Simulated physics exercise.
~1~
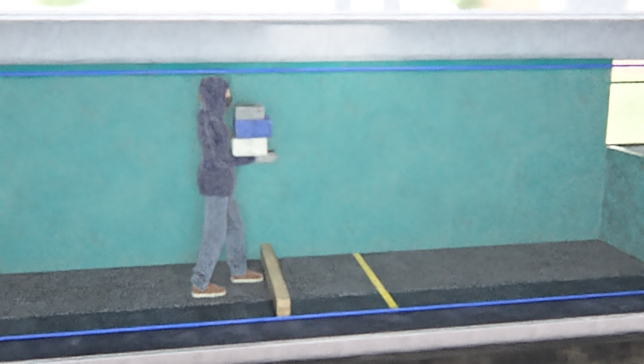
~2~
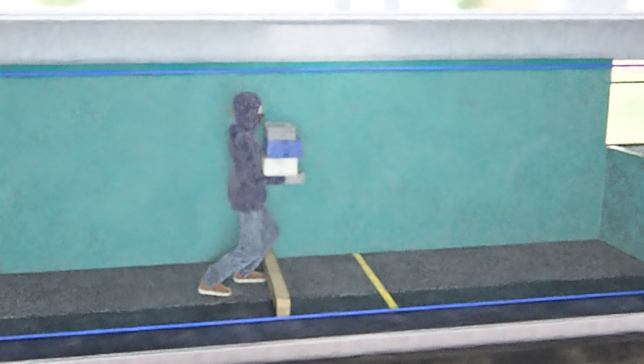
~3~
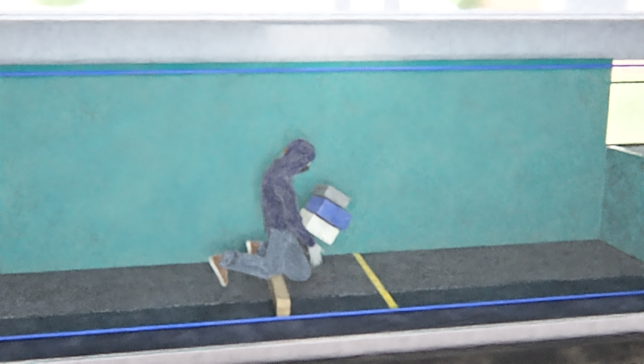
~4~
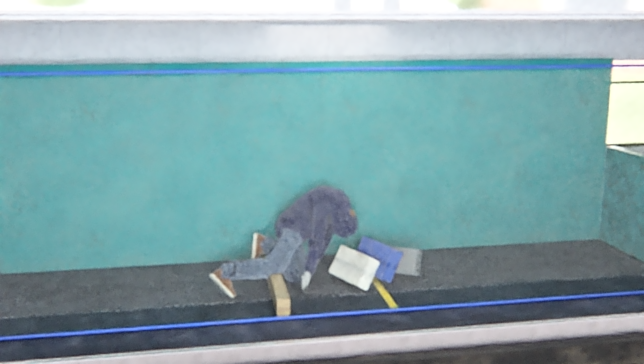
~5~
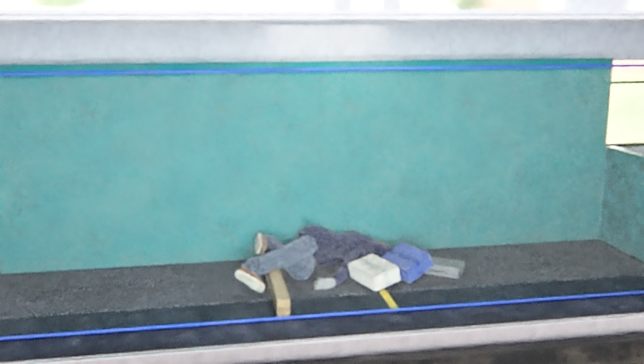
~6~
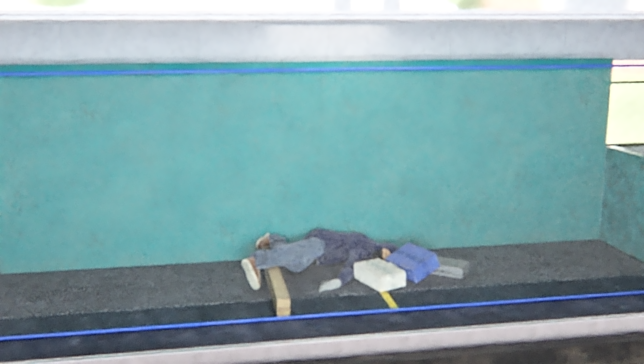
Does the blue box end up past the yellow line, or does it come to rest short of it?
The blue box ends up past the yellow line, lying on the floor to the right of it.
